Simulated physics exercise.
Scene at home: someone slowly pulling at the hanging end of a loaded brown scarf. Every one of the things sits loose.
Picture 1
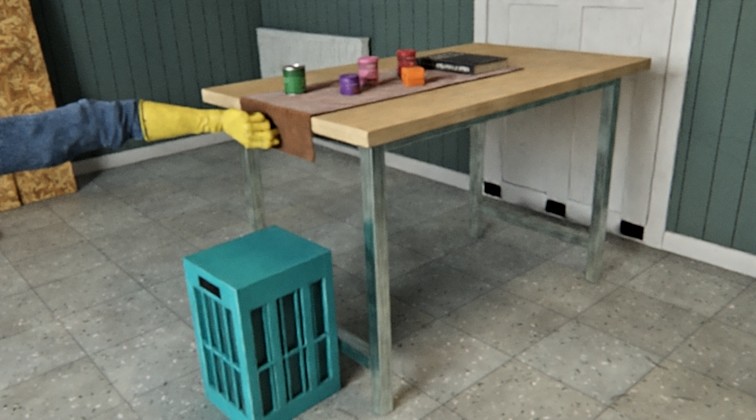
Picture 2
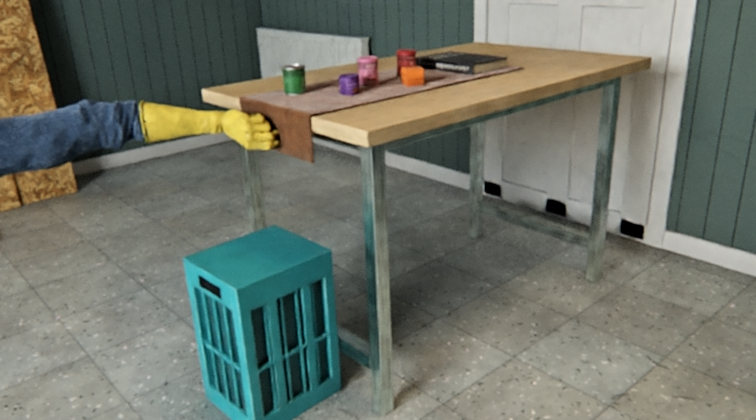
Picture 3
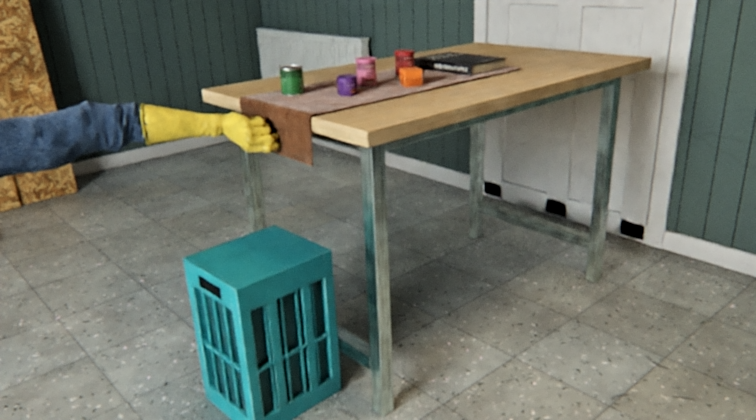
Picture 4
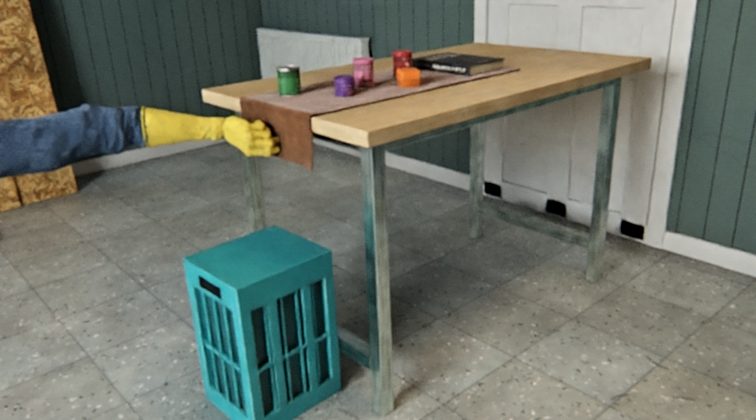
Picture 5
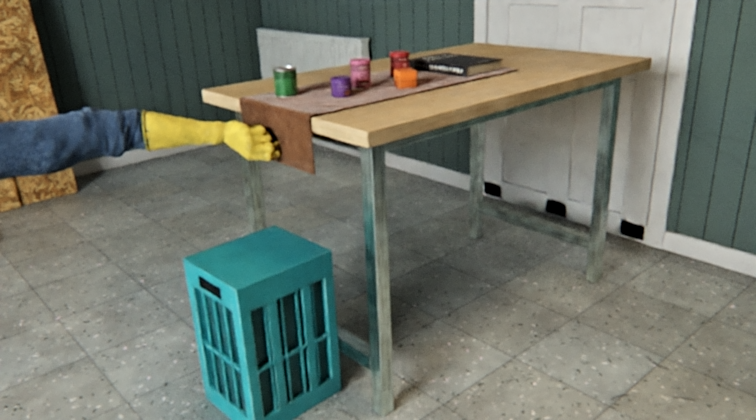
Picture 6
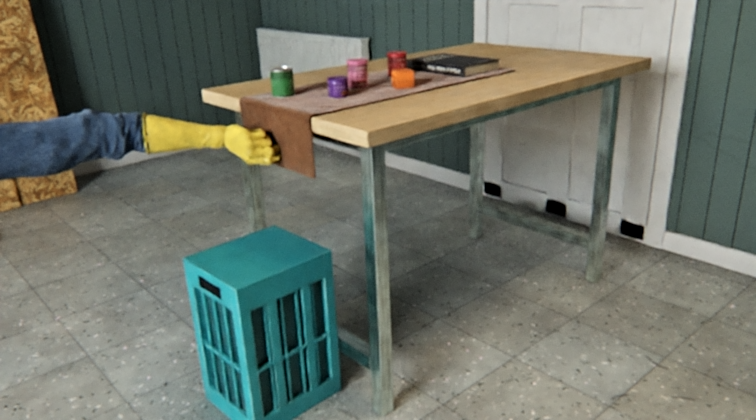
In a room with dark green walls, a yellow-gloved hand grips the hanging end of a brown cloth on a wooden table, above a teal crate. It draws the cloth slowly downward, and the colourful pots and cans resting on it shift slightly left towards the hand, all still upright on the tabletop.
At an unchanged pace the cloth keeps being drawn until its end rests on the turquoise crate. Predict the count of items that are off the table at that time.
Two things are going to come down.
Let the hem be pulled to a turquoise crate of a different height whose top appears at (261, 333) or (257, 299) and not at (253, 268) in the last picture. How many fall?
Respectively 4 and 3.
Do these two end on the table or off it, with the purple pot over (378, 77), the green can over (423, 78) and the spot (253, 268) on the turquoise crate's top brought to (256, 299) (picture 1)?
Purple pot stays, green can stays.
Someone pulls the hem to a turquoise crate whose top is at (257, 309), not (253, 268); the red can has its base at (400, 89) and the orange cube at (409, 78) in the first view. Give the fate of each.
The red can goes over; the orange cube keeps its place on top.
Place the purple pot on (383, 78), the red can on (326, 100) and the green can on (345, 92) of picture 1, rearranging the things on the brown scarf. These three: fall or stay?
The purple pot stays aboard, the red can is lost, the green can is lost.
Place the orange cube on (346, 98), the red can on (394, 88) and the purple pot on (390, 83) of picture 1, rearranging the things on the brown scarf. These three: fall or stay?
The orange cube is carried off; the red can stays on; the purple pot survives.
Soon after, hem near (280, 201); green can gone.
Then, hem near (282, 231); green can gone.
Further on, hem on the crate; green can and purple pot gone.
At rest, hem on the crate; green can and purple pot gone. The count of fallen things is two.
